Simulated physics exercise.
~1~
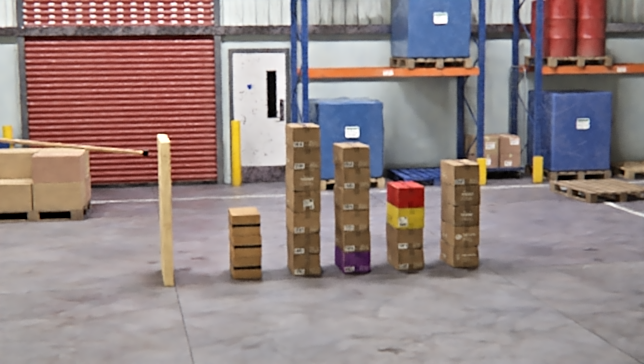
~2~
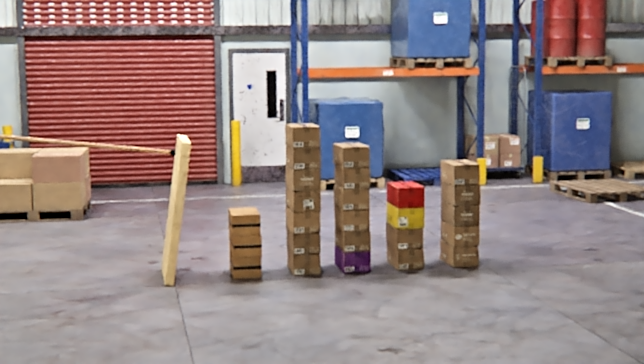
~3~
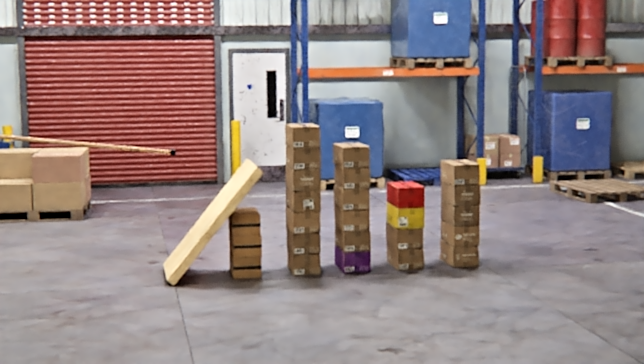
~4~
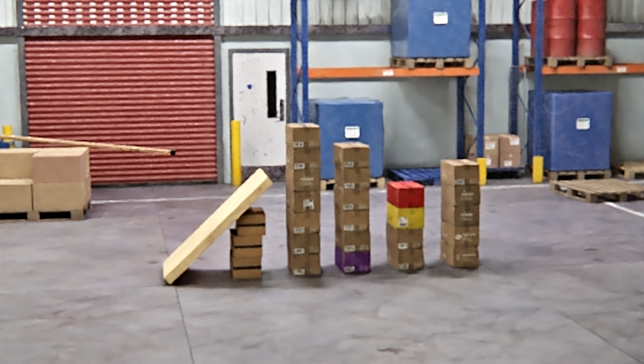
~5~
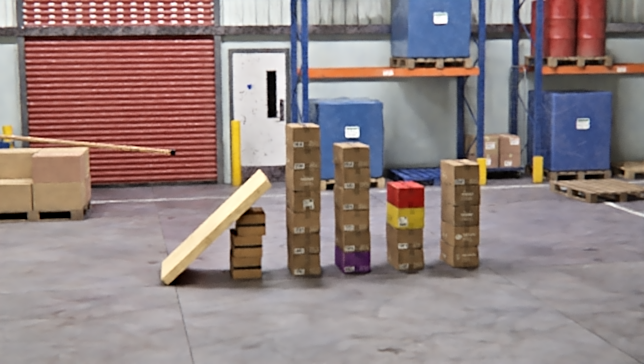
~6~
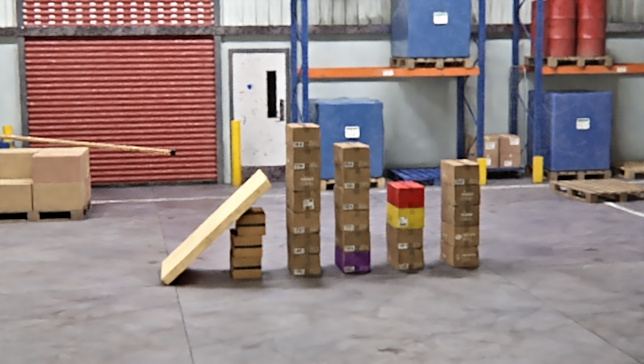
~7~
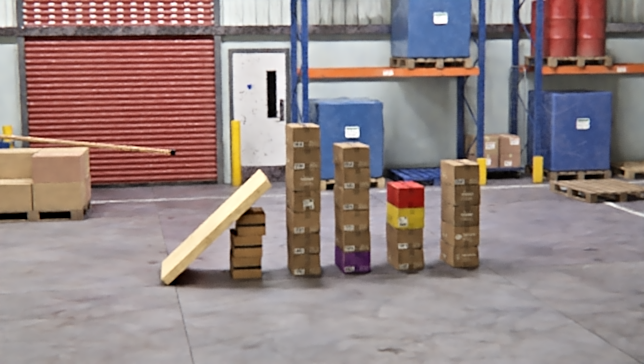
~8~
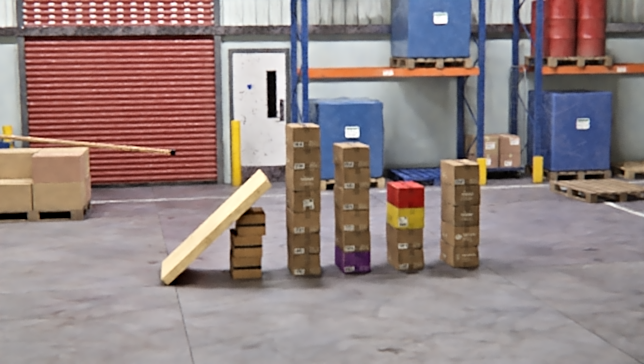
A pale wooden board stands on end at the left of a row of brown carton stacks on a grey warehouse floor, seen from the front by a still camera. Behind are a red roller shutter, a white door and racking with blue containers; one stack is topped with red over yellow, and another has a purple carton at its base. A thin pole at the left nudges the board near its top, and it tips right. It lands against the short first stack, slightly shifting its upper part, and rests there slanted, with every stack still standing.
